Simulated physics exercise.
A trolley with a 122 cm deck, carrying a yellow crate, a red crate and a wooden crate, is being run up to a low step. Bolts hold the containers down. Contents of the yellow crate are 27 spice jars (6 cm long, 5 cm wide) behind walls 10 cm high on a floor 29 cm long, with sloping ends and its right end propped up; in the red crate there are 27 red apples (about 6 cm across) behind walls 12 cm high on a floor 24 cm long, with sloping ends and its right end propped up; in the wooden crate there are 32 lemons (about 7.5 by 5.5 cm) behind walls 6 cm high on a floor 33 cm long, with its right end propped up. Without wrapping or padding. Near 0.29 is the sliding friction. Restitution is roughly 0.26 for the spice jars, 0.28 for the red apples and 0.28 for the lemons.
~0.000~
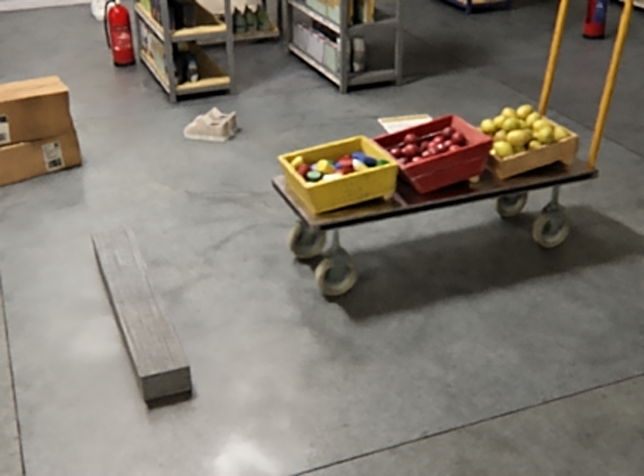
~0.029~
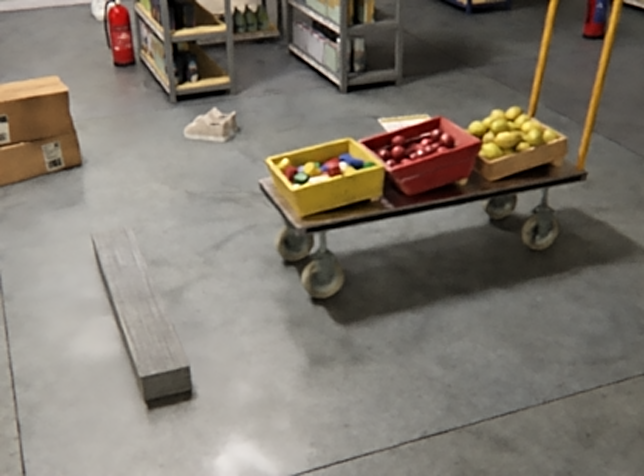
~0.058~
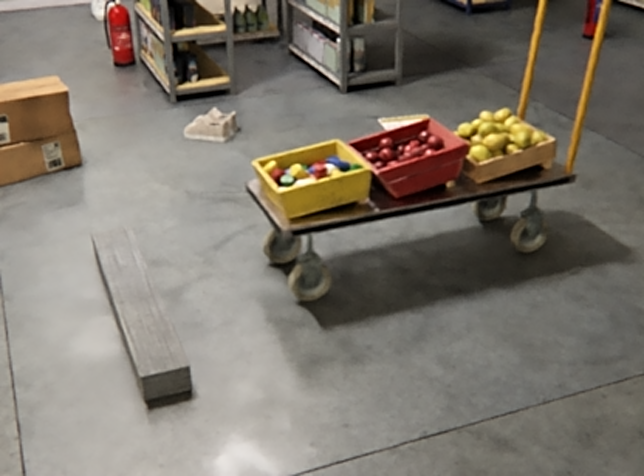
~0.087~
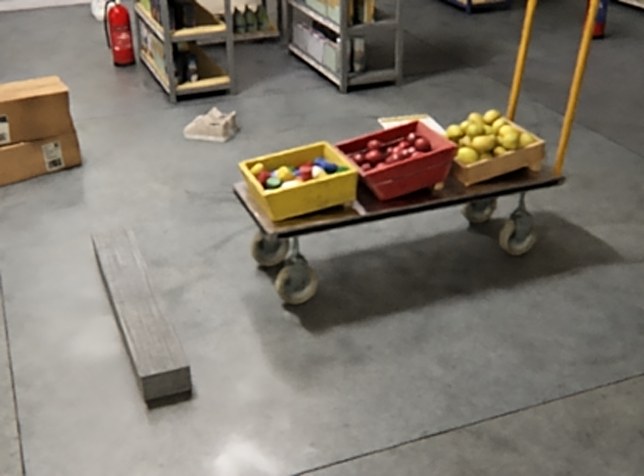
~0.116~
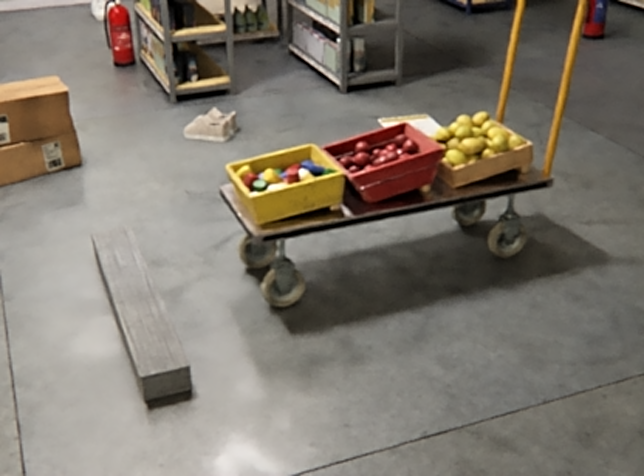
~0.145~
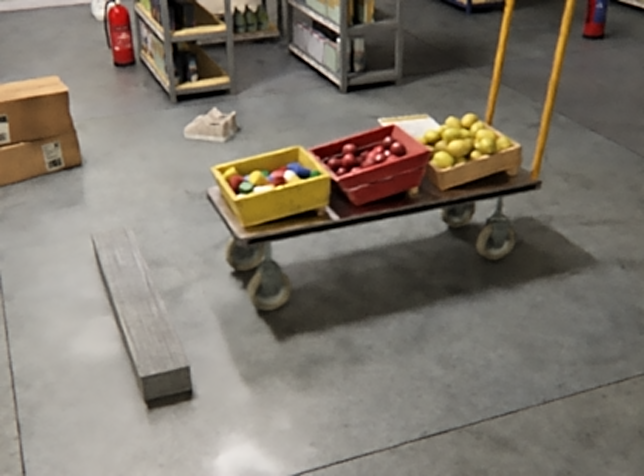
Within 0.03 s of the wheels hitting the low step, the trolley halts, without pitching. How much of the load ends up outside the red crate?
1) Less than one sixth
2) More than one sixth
Less than one sixth (1).
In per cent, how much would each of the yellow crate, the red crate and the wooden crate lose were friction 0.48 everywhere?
Yellow crate 0, red crate 0, wooden crate 30 per cent.
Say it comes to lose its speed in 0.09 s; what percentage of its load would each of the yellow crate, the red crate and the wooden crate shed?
You'd end up with yellow crate at 0 %, red crate at 0 % and wooden crate at 10 %.
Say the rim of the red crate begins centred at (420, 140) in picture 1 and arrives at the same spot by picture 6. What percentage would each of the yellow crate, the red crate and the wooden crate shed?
Under that change it'd be yellow crate at 0, red crate at 0 and wooden crate at 10 percent.
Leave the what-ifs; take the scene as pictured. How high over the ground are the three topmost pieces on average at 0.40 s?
On average roughly 52 centimetres up.
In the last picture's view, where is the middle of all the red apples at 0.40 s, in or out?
At about (278, 181).
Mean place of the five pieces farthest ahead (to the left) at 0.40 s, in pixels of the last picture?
(151, 199).
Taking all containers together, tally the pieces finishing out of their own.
Around 6.
After 0.30 s, the wheels strike.
After 0.40 s, 0 of 27 out of the yellow crate, 0 of 27 out of the red crate and 0 of 32 out of the wooden crate.
After 0.52 s, 0 of 27 out of the yellow crate, 0 of 27 out of the red crate and 3 of 32 out of the wooden crate.
After 0.75 s, 0 of 27 out of the yellow crate, 0 of 27 out of the red crate and 5 of 32 out of the wooden crate.
Outcome (at 1.25 s), 0 of 27 out of the yellow crate, 0 of 27 out of the red crate and 6 of 32 out of the wooden crate. Asked share, 0 of 27, 0 per cent.
